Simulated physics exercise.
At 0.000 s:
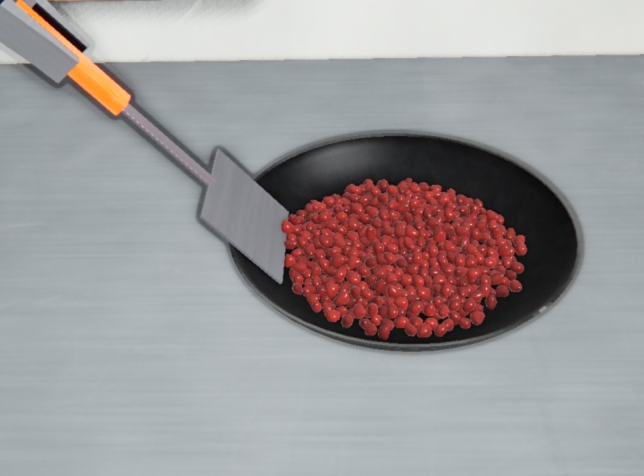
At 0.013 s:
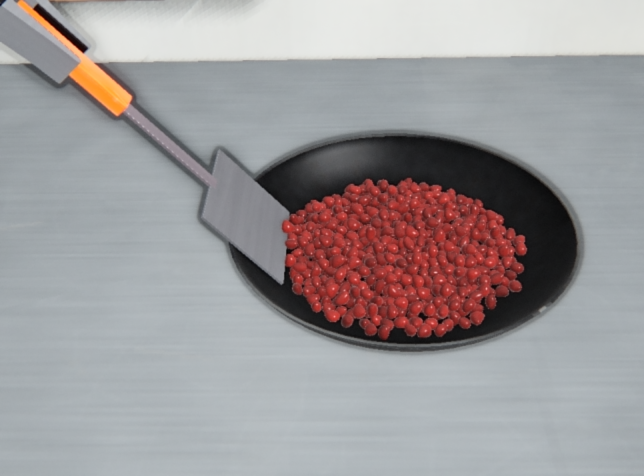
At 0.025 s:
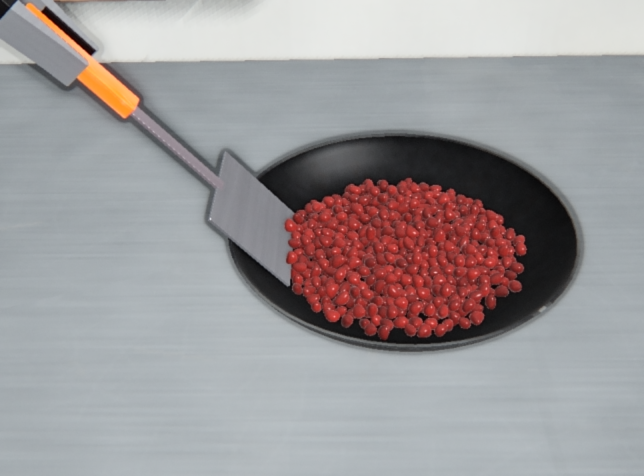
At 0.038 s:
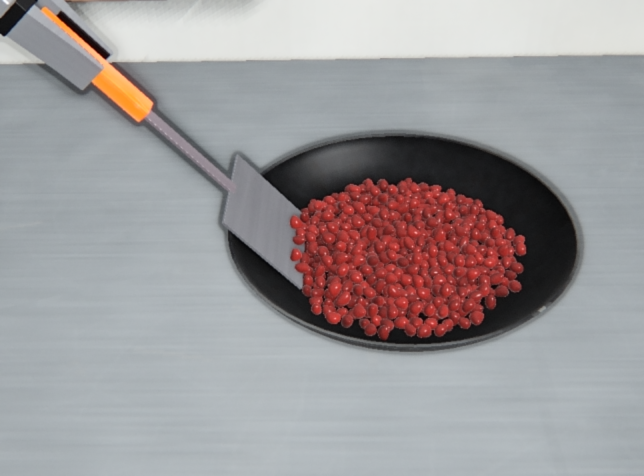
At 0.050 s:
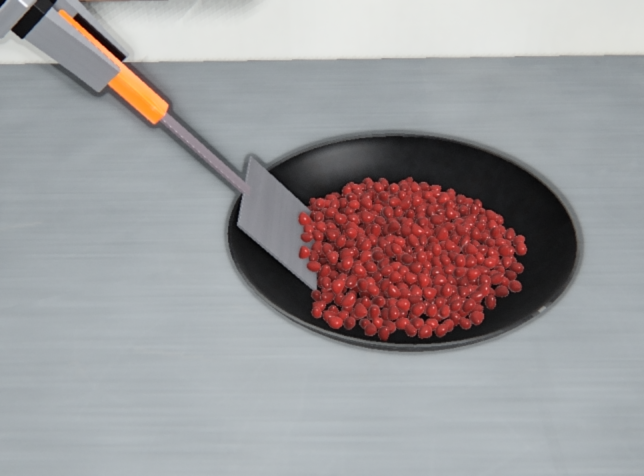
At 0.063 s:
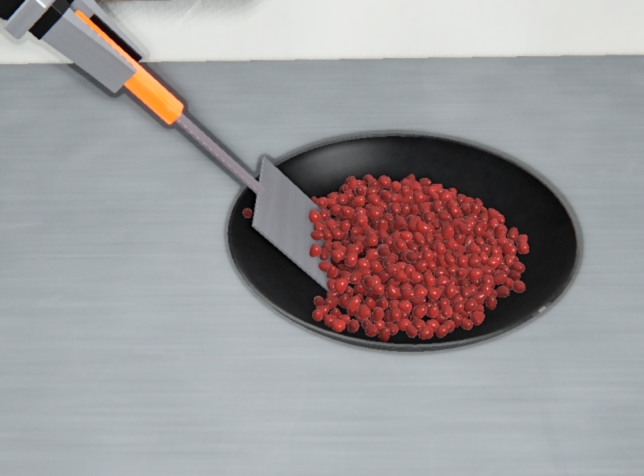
The video shows a gripper holding a turner with an orange and grey handle at the left edge of a black frying pan of red beans, then sliding its blade slightly rightward, nudging the nearest beans while the pan stays still.
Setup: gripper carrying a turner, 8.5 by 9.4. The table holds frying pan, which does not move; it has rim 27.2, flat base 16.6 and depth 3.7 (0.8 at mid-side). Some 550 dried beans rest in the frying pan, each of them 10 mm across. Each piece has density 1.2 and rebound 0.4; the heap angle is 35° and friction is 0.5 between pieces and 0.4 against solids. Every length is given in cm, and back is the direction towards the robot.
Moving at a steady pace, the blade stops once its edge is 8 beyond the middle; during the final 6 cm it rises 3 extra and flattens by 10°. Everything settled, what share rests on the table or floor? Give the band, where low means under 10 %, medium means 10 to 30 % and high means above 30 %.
Band: Medium.
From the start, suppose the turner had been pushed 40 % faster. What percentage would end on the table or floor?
Then around 25 percent would finish on the table or floor.
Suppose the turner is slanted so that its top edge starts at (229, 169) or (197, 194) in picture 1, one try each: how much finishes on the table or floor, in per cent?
I'd say near 15 per cent for the first and near 15 per cent for the second.
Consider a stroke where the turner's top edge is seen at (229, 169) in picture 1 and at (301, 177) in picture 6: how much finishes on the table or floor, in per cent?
It comes to something like 25 %, give or take.
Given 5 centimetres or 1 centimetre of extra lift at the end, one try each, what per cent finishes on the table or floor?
Some 15 and 15 per cent.
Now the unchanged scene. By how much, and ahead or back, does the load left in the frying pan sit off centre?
The balance point is about 5.5 cm ahead.
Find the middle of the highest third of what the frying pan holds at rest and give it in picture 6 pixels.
Close to pixel (520, 223).
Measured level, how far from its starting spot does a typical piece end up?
Some 6 cm.
After 0.12 s, sloping 50°, highest piece 8 above the table; 547 in the frying pan, 1 on the blade or in flight.
After 0.17 s, sloping 47°, highest piece 9 above the table; 547 in the frying pan, 1 on the blade or in flight.
After 0.40 s, sloping 40°, highest piece 5 above the table; 470 in the frying pan, 74 on the table or floor, 4 on the blade or in flight.
After 1.45 s, sloping 40°, highest piece 5 above the table; 466 in the frying pan, 82 on the table or floor.
In the end, 466 in the frying pan, 82 on the table or floor. That is 15 % on the table or floor.
